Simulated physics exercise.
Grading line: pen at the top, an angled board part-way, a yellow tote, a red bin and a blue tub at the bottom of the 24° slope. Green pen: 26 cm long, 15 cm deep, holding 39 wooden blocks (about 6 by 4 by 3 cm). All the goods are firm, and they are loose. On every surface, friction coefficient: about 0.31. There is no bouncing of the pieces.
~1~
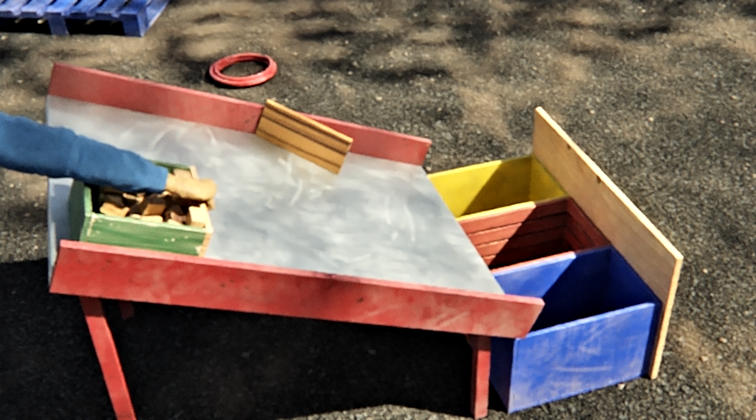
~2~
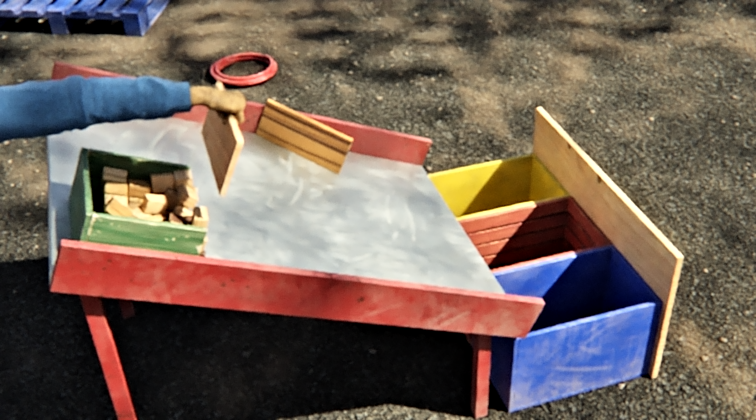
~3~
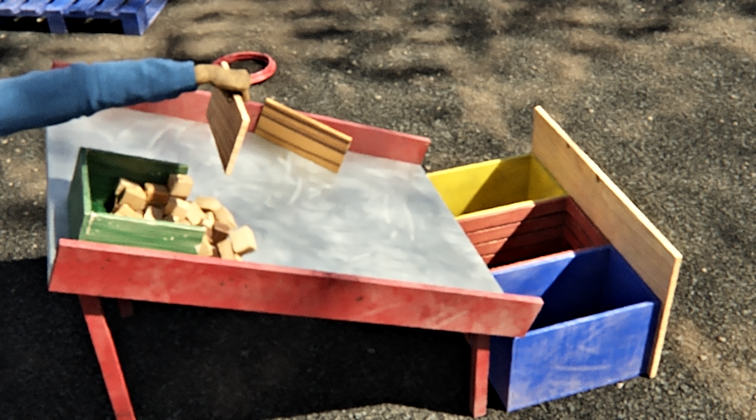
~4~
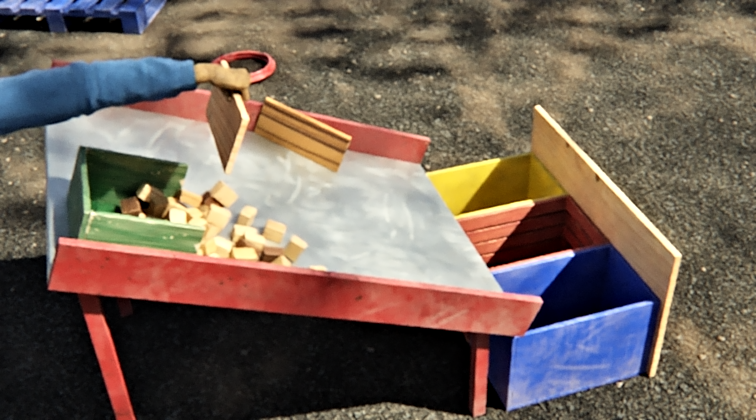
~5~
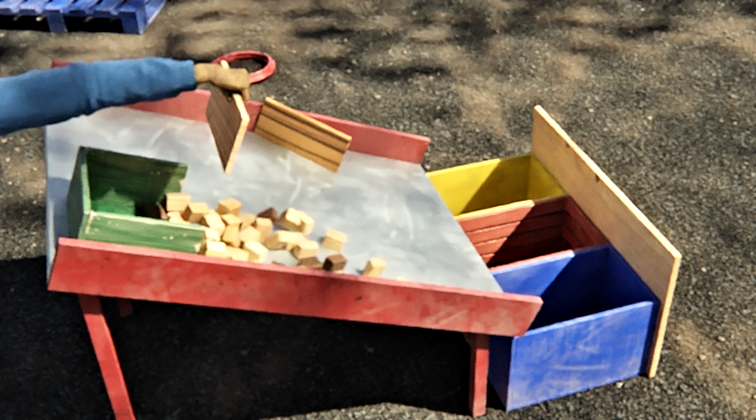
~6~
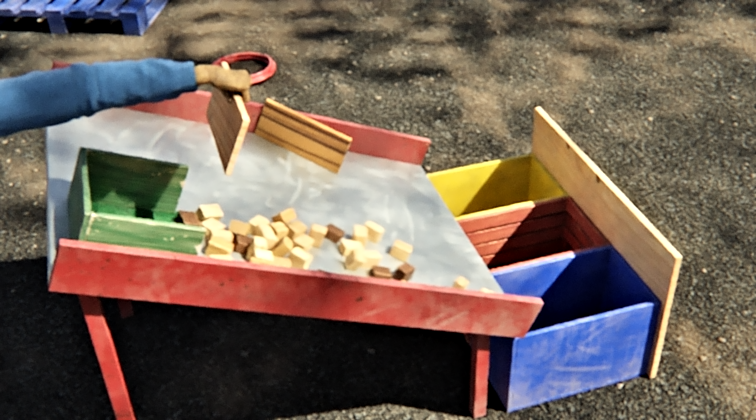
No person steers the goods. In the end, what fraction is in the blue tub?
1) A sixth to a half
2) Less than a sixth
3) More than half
3.
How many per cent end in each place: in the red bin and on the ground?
Estimate: 20 % then 0 %.
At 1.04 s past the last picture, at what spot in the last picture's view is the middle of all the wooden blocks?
Around (594, 339).
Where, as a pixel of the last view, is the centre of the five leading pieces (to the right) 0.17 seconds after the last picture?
Their mean place is roughly (506, 284) in the last picture.
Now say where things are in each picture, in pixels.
In the first frame (each is followed by its nearest rim corner in this view), green pen, (92, 214); blue tub, (518, 338); none out.
The second frame shows green pen, (93, 214).
The third frame shows green pen, (91, 213); 12 out.
The fourth frame shows green pen, (91, 212); 23 out, the lowest block at (320, 278).
The fifth frame shows green pen, (91, 212); 31 out.
The sixth frame shows green pen, (92, 213); blue tub, (517, 337); 37 out.
Then, 0.17 s after the last picture, 2 in the blue tub and 37 on the slope.
Then, 0.37 s after the last picture, 1 in the red bin, 8 in the blue tub, 26 on the slope and 4 in the air.
Then, 0.67 s after the last picture, 5 in the red bin, 20 in the blue tub, 9 on the slope and 5 in the air.
Final count (1.04 s after the last picture), 7 in the red bin and 32 in the blue tub. Asked share, 32 of 39, 82 per cent.
